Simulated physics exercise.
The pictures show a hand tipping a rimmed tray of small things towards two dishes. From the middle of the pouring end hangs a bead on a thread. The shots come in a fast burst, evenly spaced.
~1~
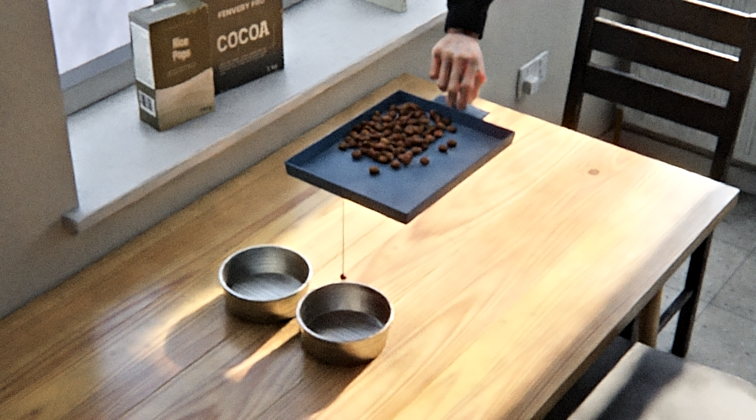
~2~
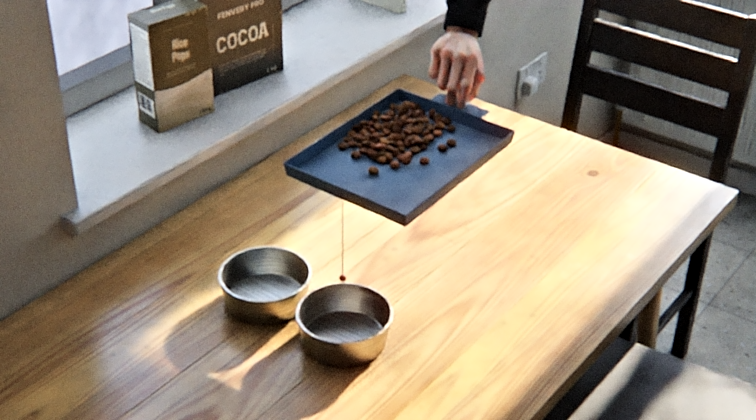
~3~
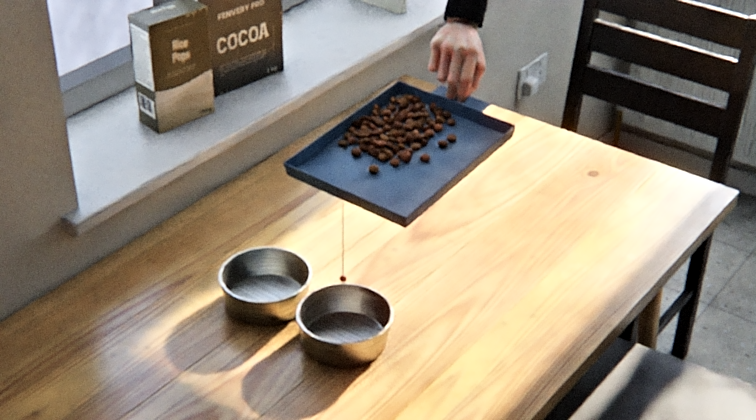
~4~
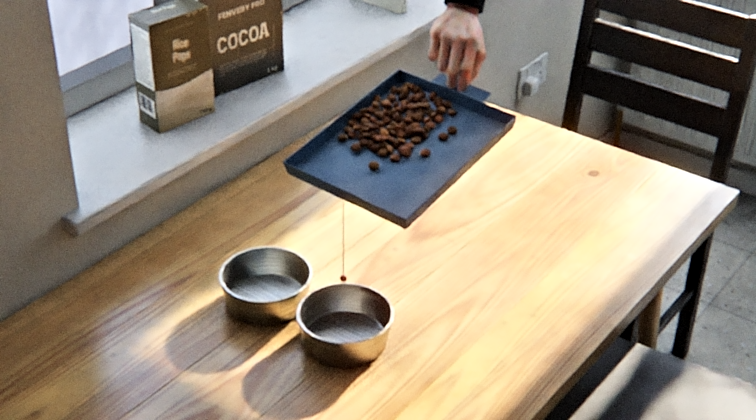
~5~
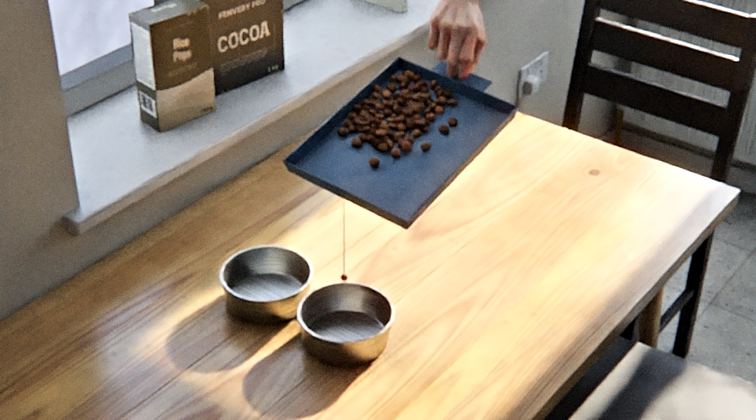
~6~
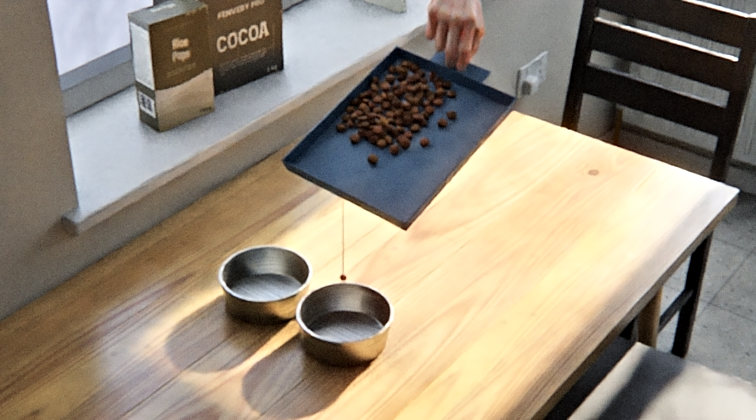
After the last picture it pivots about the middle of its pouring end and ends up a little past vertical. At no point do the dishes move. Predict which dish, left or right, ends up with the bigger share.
Right.
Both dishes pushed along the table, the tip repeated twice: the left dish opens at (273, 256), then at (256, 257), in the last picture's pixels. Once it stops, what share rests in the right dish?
About 40 per cent, then about 40 per cent.
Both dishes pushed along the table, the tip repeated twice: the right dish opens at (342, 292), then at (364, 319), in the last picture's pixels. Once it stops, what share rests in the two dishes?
Estimates in order: 30 percent, 80 percent.
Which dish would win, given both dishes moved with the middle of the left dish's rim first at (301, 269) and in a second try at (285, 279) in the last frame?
Case one: The dish at right. Case two: The dish at right.
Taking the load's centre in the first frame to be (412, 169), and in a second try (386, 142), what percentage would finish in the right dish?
It would be 70 in a hundred, and then 70 in a hundred.
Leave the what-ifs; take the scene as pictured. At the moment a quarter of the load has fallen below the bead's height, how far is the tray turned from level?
Around 75° at that moment.
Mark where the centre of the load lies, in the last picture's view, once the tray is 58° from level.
The load is centred about (366, 189).
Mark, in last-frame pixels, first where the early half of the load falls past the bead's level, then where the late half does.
The opening part goes through (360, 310); what follows goes through (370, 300).
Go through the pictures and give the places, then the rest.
In the first picture, corners of the pouring end at (287, 161) and (406, 212), level; middle of the load at (398, 131), bits of dog kibble; left dish at (236, 305); right dish at (316, 346); bead on its thread at (343, 277).
In the second picture, corners of the pouring end at (286, 162) and (406, 214), level; middle of the load at (397, 131).
In the third picture, corners of the pouring end at (286, 162) and (406, 216), tipped barely, lowest at the right corner; middle of the load at (397, 126).
In the fourth picture, corners of the pouring end at (286, 161) and (406, 217), tipped a little, lowest at the right corner; middle of the load at (397, 119).
In the fifth picture, corners of the pouring end at (286, 160) and (406, 219), tipped a little, lowest at the right corner; middle of the load at (398, 111).
In the sixth picture, corners of the pouring end at (285, 159) and (405, 221), tipped clearly, lowest at the right corner; middle of the load at (393, 110); left dish at (236, 305); right dish at (316, 346).
Soon, tray tipped steeply; nearly all on the tray; a stray few in the air.
A while on, tray tipped right over; about half on the tray; about a quarter in the right dish; about a quarter outside both; a stray few in the air.
Towards the end, tray tipped past a quarter turn; about two thirds in the right dish; a stray few in the left dish; about a third outside both.
Finally, tray tipped past a quarter turn; about two thirds in the right dish; a stray few in the left dish; about a third outside both.
